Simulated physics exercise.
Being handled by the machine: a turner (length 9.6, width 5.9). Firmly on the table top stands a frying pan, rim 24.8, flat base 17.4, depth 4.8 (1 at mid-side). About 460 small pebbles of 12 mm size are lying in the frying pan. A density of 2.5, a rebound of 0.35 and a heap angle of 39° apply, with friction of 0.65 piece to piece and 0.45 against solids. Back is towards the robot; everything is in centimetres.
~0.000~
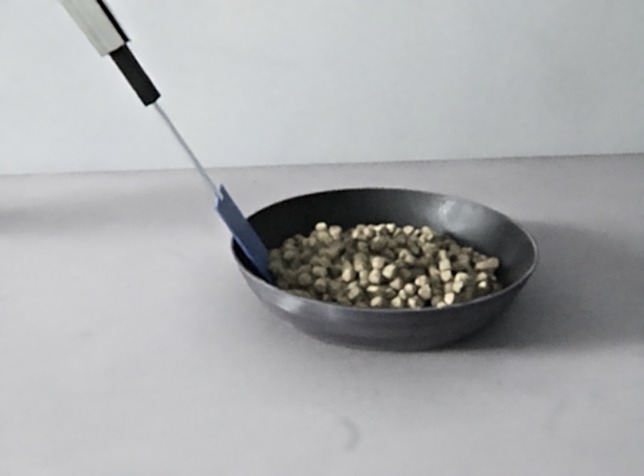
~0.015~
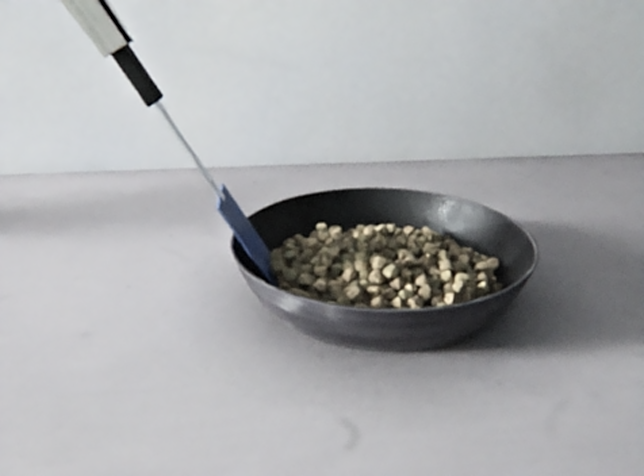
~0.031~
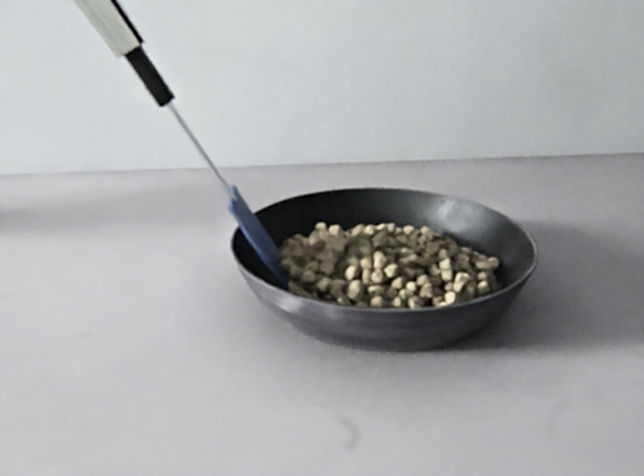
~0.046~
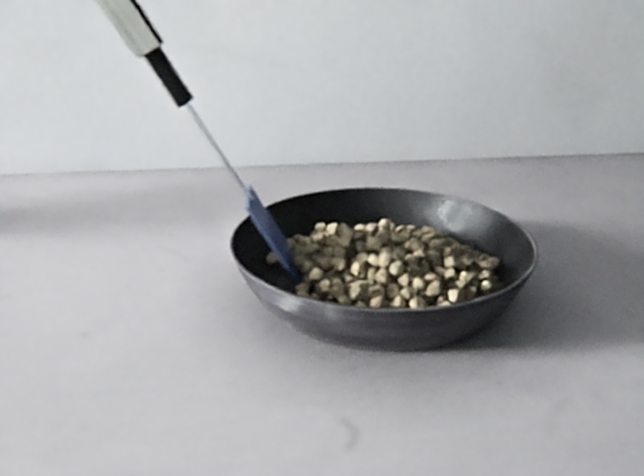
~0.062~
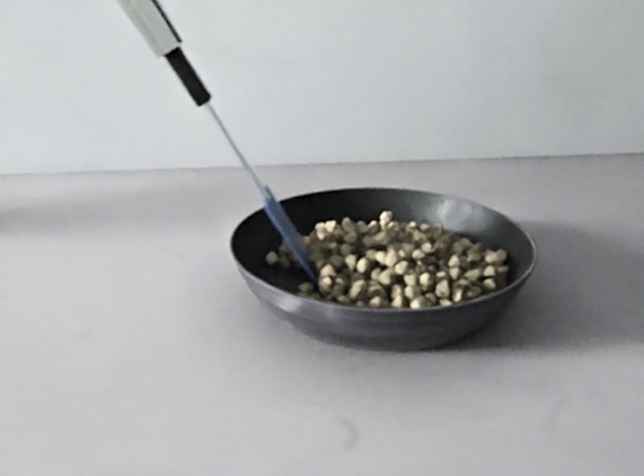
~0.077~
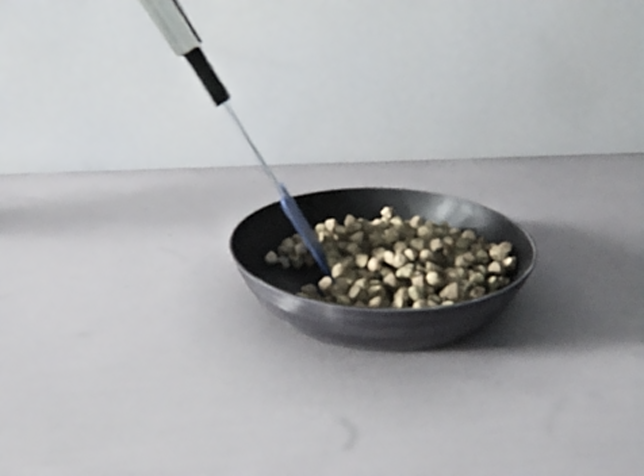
To begin with, a blue turner on a mechanical arm rests against the left inside edge of a dark frying pan filled with small tan pebbles. After barely moving, it slides slowly rightward through the load, pushing pebbles into a slightly higher heap and leaving a few behind at left.
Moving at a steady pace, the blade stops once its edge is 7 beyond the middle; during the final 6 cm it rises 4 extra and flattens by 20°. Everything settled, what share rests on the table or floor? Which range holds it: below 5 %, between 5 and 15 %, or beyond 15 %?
The range between 5 and 15 %.
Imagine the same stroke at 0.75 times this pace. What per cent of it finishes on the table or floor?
About 5 per cent.
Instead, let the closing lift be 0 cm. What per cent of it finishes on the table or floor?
It comes to around 5 percent.
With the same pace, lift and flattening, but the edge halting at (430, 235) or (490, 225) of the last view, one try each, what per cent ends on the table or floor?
I'd say some 5 per cent, then some 25 per cent.
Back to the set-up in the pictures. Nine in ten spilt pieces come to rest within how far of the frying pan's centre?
Around 25 centimetres.
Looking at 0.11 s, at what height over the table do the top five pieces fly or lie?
I'd put them at about 5 centimetres above the table.
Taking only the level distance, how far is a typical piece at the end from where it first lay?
The figure is about 3 cm.
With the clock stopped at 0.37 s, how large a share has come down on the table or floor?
That would be near 8 per cent, give or take.
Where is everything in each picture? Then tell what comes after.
Turner top edge at (218, 195), sloping 61°; upper third of the load around (379, 262), from x 275 to 495, top at y 230; 457 in the frying pan, in the first frame.
Turner top edge at (220, 195), sloping 61°; upper third of the load around (379, 261), from x 275 to 495, top at y 230, in the second frame.
Turner top edge at (231, 195), sloping 61°; upper third of the load around (377, 259), from x 275 to 495, top at y 230, in the third frame.
Turner top edge at (248, 195), sloping 61°; upper third of the load around (378, 256), from x 275 to 495, top at y 225, in the fourth frame.
Turner top edge at (265, 195), sloping 61°; upper third of the load around (390, 252), from x 270 to 500, top at y 220, in the fifth frame.
Turner top edge at (282, 194), sloping 61°; upper third of the load around (400, 250), from x 270 to 510, top at y 215; 457 in the frying pan, in the sixth frame.
By 0.11 s, sloping 61°, highest piece 5 above the table; 457 in the frying pan.
By 0.15 s, sloping 53°, highest piece 6 above the table; 457 in the frying pan.
By 0.37 s, sloping 41°, highest piece 7 above the table; 412 in the frying pan, 40 on the table or floor, 5 on the blade or in flight.
By 1.42 s, sloping 41°, highest piece 6 above the table; 410 in the frying pan, 47 on the table or floor.
Final count, 410 in the frying pan, 47 on the table or floor. That is 10 % on the table or floor.
